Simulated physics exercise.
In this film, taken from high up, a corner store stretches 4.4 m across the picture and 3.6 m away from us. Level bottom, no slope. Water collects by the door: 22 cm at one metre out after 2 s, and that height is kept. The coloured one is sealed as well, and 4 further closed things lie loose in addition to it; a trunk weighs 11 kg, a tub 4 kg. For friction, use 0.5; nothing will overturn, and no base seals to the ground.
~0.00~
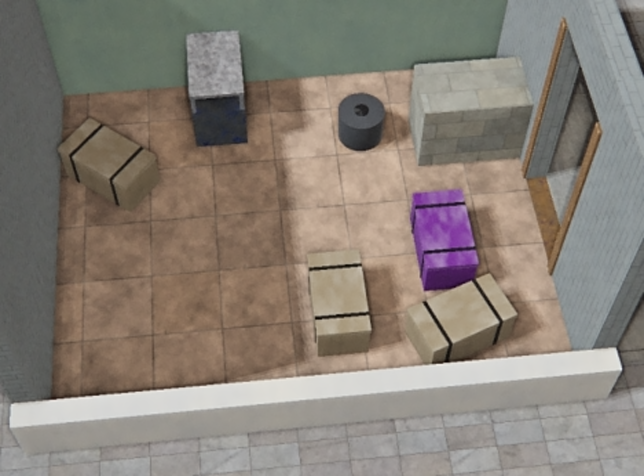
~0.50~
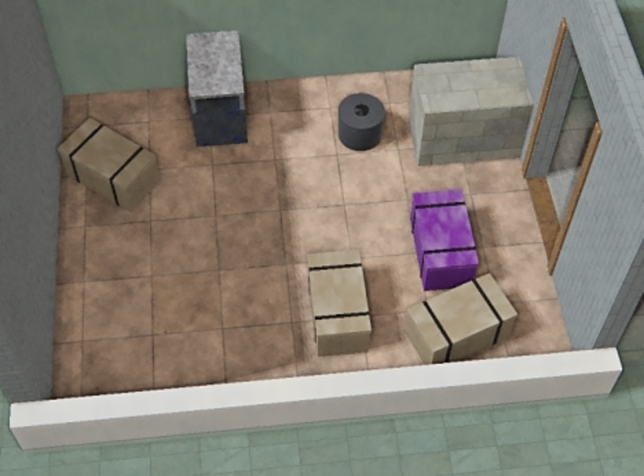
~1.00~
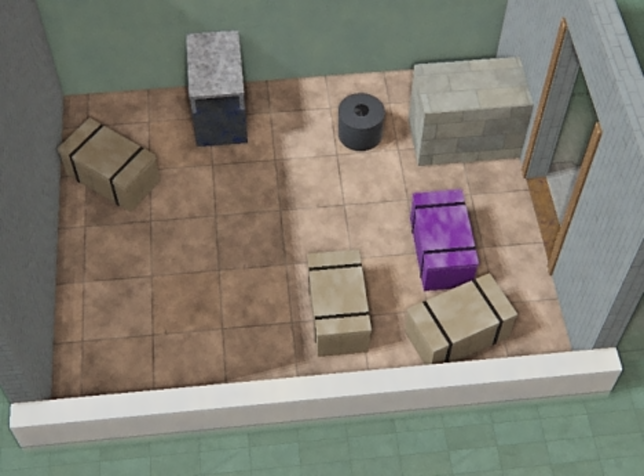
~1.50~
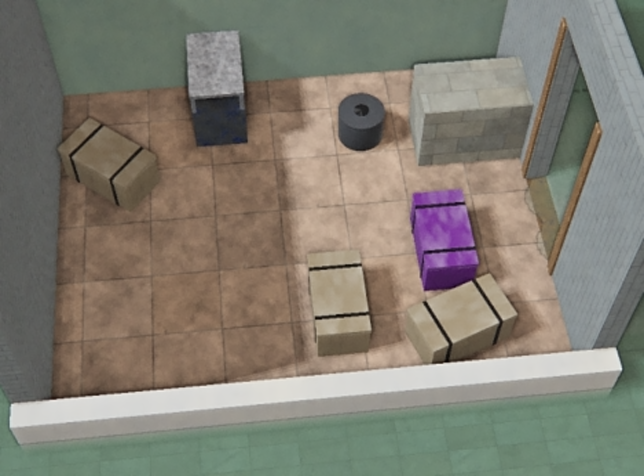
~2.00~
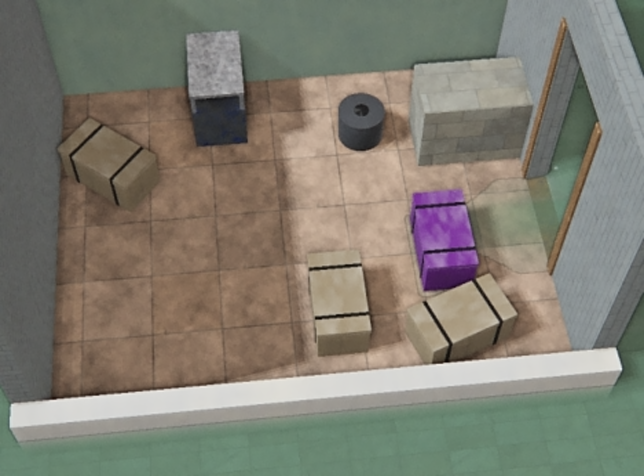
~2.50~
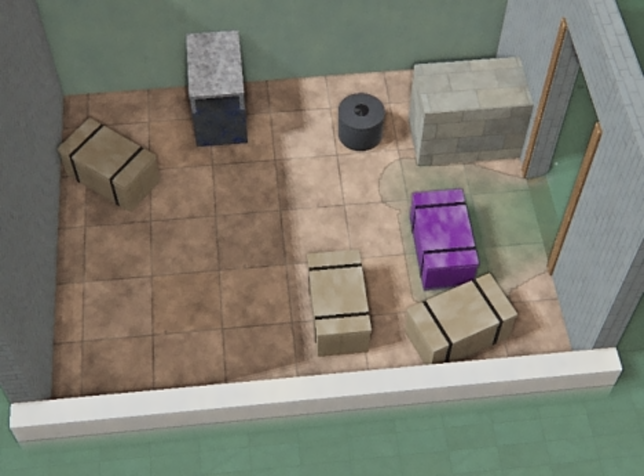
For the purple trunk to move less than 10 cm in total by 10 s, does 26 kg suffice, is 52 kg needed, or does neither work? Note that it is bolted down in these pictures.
No offered weight is adequate.
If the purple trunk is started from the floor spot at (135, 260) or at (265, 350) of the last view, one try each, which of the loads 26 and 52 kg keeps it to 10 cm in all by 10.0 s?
First try the heavier suffices, second try the heavier suffices.
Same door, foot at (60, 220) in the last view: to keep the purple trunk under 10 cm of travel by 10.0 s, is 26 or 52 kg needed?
Just the heavy one.
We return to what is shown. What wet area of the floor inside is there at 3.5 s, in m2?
Some 5.0 m2 of it.
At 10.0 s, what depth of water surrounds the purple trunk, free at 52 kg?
Depth: Approx. 8 cm.
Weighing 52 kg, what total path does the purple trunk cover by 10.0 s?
The total path comes to around 60 cm.
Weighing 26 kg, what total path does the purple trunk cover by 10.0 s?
Some 250 centimetres of travel in total.
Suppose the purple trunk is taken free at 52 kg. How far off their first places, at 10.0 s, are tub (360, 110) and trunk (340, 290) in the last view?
In turn: 100 cm, 80 cm.
After 3.5 s the purple trunk would be 92 cm from its start with 26 kg and 33 cm from its start with 52 kg; 6 cm of water round it then.
After 4.5 s the purple trunk would be 162 cm from its start with 26 kg and 42 cm from its start with 52 kg; 6 cm of water round it then.
After 7.0 s the purple trunk would be 220 cm from its start with 26 kg and 46 cm from its start with 52 kg; 7 cm of water round it then.
After 10.0 s the purple trunk would be 233 cm from its start with 26 kg and 61 cm from its start with 52 kg; 8 cm of water round it then.
